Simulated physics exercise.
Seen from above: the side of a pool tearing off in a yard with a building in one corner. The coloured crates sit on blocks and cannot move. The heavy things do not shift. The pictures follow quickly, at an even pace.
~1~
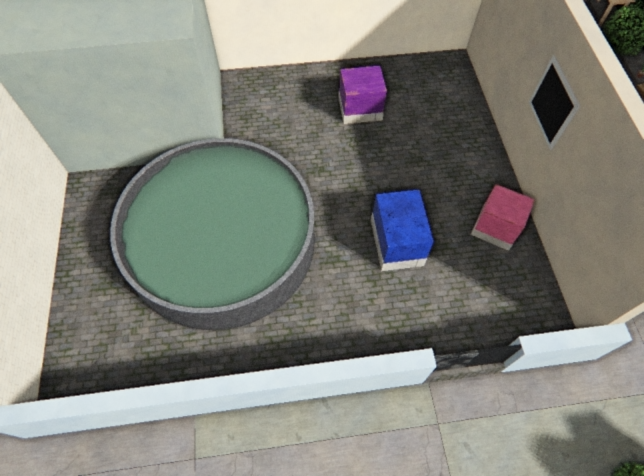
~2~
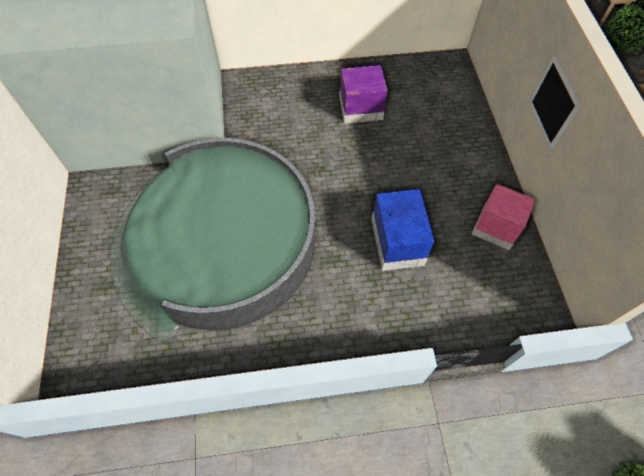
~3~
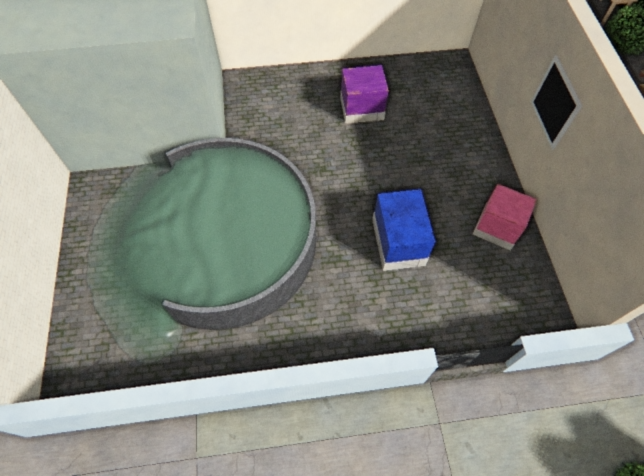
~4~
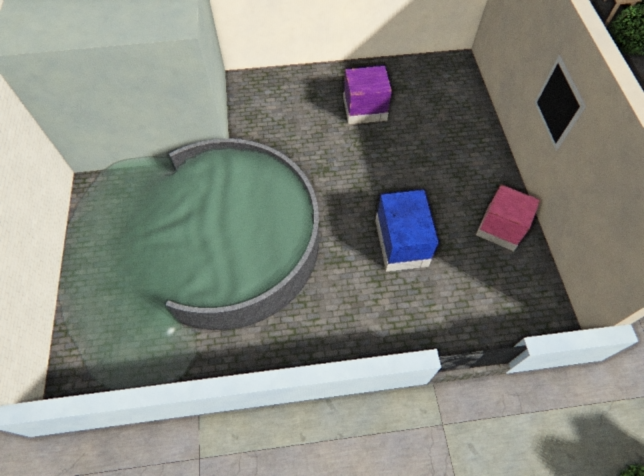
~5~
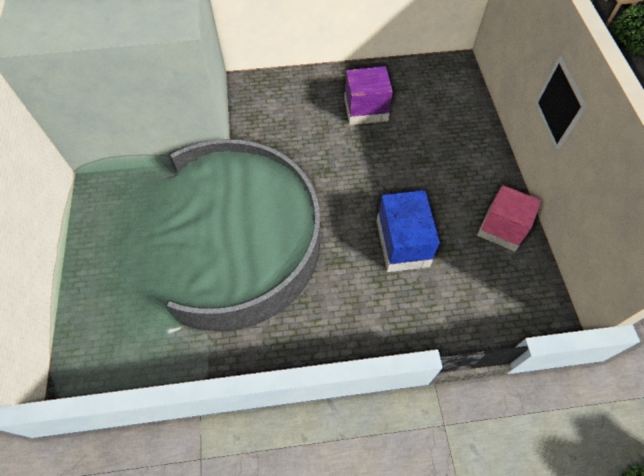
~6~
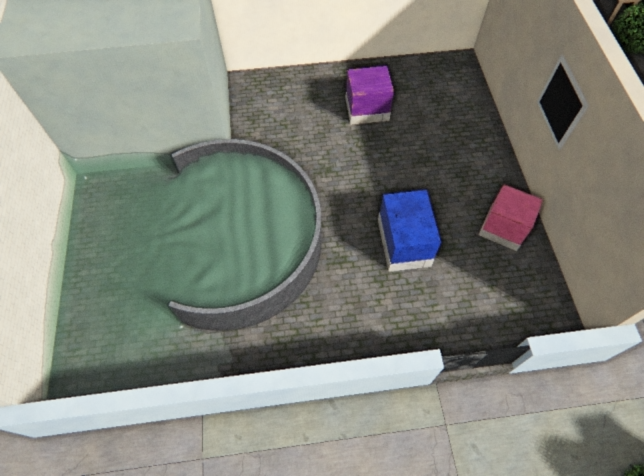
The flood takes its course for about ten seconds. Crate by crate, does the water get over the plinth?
The blue crate stays dry; the purple crate stays dry; the pink crate gets wet.
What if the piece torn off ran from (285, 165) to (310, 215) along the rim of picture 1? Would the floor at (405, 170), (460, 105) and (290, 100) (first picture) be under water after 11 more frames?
In turn: Flooded, wet, no water.
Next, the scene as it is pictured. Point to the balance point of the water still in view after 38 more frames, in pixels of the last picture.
Near (257, 255).
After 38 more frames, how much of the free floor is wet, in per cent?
Close to 75 %.
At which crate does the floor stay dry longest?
The crate marked pink.
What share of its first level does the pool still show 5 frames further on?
About 58 per cent.
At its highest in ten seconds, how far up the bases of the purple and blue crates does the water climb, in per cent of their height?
Roughly 80 per cent, then 60 per cent.
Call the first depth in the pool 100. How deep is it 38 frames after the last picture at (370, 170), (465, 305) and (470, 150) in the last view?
Roughly 2, 6 and 12 per cent, in turn.
A moment on, water covers 20 % of the floor; the blue crate not reached, the purple crate not reached, the pink crate not reached.
Next, water covers 25 % of the floor; the blue crate not reached, the purple crate not reached, the pink crate not reached.
Then, water covers 50 % of the floor; the blue crate water round its plinth, the purple crate water round its plinth, the pink crate not reached.
Later, water covers 75 % of the floor; the blue crate water round its plinth, the purple crate water round its plinth, the pink crate water round its plinth.
In the end, water covers 95 % of the floor; the blue crate stayed above the water, the purple crate stayed above the water, the pink crate was topped.
